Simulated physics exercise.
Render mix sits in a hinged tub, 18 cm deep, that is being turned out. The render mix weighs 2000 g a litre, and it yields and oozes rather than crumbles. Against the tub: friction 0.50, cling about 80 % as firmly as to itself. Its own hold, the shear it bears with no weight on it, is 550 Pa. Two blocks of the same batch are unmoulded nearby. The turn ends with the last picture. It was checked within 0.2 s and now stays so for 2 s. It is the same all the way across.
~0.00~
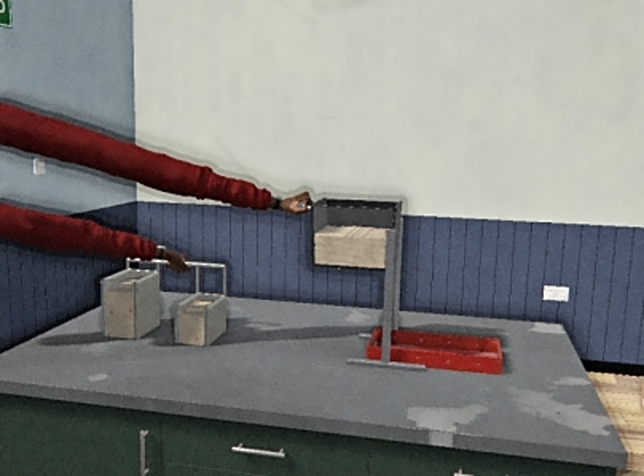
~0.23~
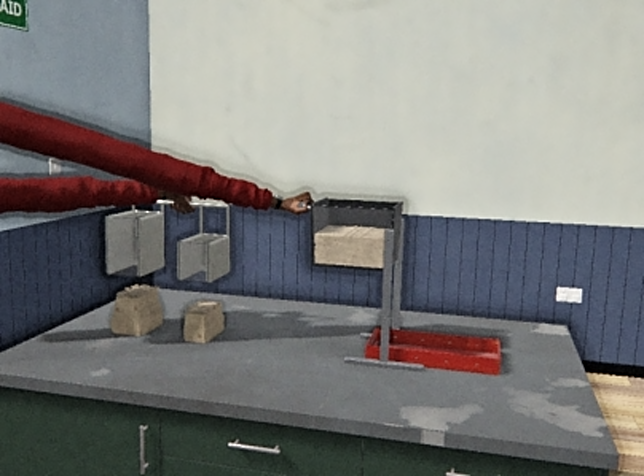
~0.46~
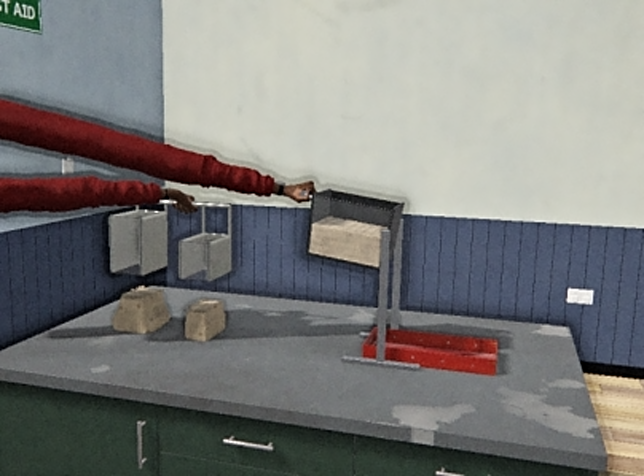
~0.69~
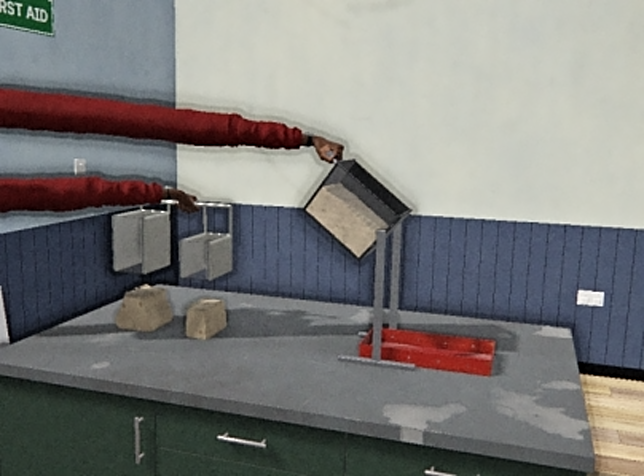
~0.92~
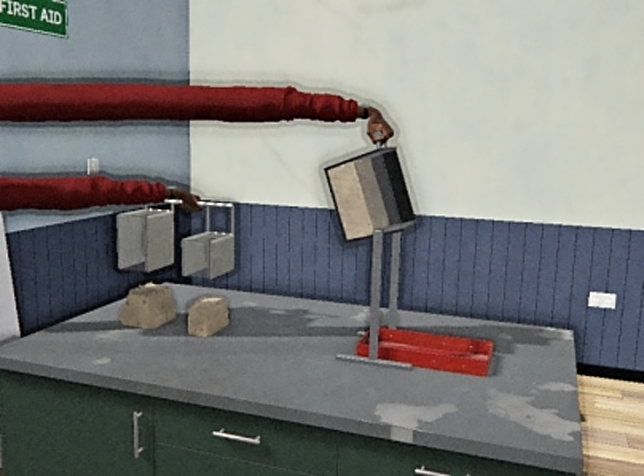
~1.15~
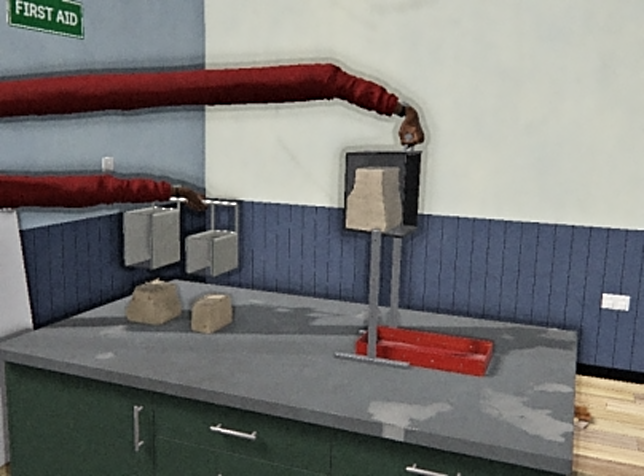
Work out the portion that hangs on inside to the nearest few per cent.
Close to 58 per cent.
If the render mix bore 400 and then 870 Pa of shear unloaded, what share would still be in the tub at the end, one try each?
In turn about 65 %, 100 %.
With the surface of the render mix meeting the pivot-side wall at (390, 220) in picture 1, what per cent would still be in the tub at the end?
Then about 40 %.
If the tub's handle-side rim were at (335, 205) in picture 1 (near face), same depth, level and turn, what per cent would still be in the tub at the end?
Then about 100 %.
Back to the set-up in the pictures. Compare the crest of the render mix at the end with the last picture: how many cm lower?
About 9 cm.
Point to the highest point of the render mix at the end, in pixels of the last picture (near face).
Near (357, 200).
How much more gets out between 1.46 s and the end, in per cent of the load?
About 25 %.
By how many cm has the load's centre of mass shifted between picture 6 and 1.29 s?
Some 4 cm.
After 1.29 s, the tub is at 90 degrees and holds 100 %.
After 1.46 s, the tub is at 90 degrees and holds 84 %.
After 1.63 s, the tub is at 90 degrees and holds 69 %.
After 1.80 s, the tub is at 90 degrees and holds 58 %.
After 3.15 s, the tub is at 90 degrees and holds 58 %.
